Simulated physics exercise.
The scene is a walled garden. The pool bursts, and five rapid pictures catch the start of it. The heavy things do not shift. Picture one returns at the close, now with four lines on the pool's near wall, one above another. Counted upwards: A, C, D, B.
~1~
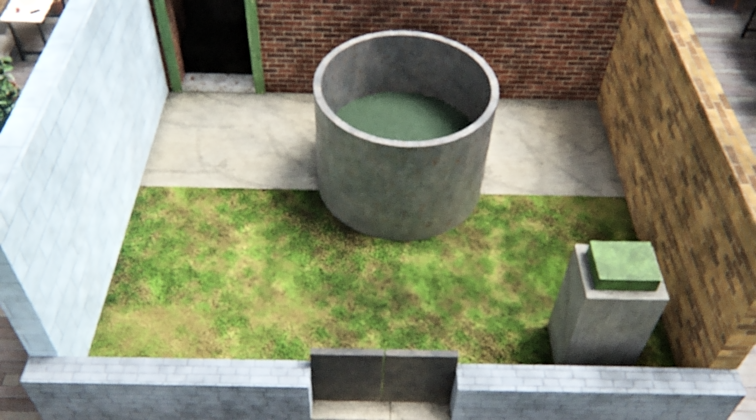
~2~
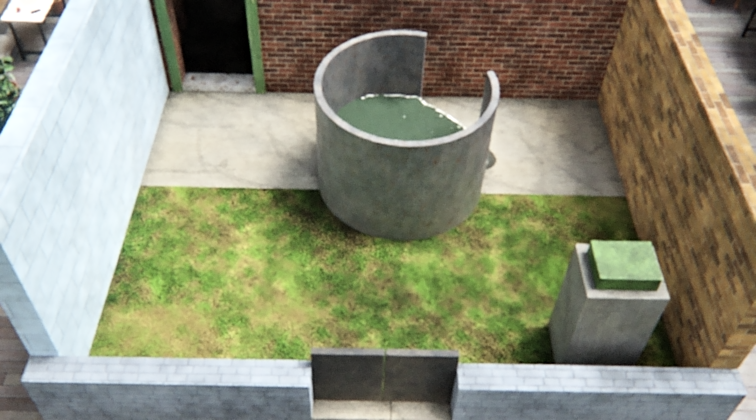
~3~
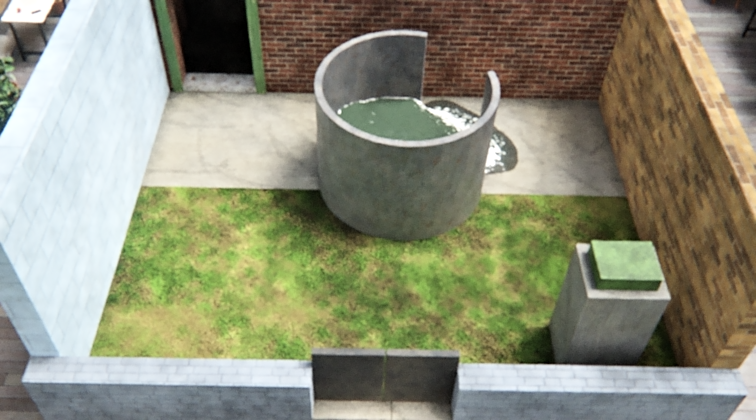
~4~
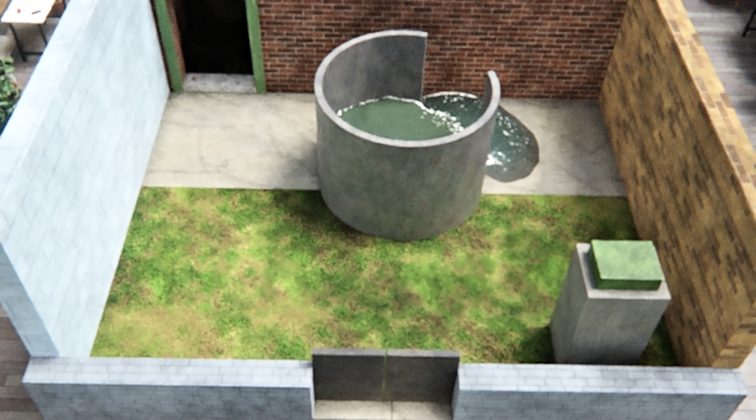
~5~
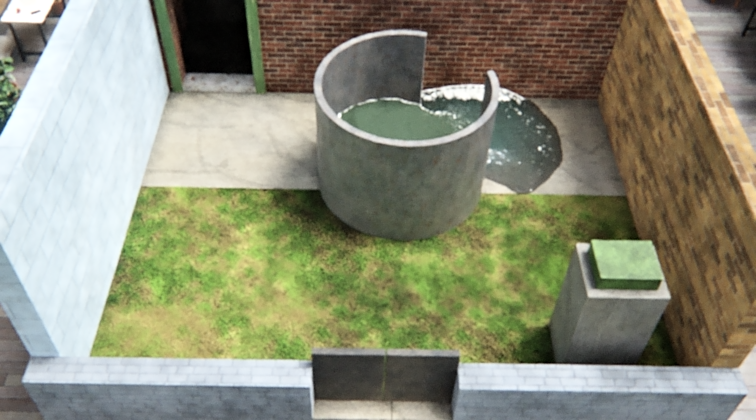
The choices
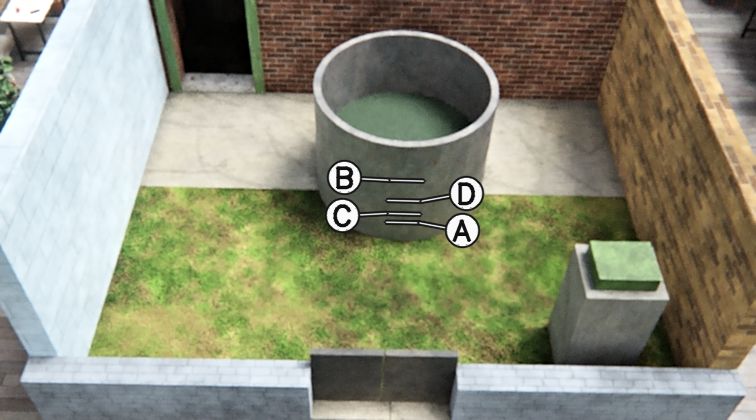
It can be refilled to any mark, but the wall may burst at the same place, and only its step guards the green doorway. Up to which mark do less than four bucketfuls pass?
The answer is level B.
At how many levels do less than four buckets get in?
All of the four.
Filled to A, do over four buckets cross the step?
No.
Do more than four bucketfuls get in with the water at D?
No, that is safe.
On the marked copy, A at (402, 222); B at (406, 180); C at (403, 213); D at (404, 200); from the bottom up A, C, D, B.
For level A, nothing gets over.
For level B, a splash gets over, under a bucket.
For level C, nothing gets over.
For level D, nothing gets over.
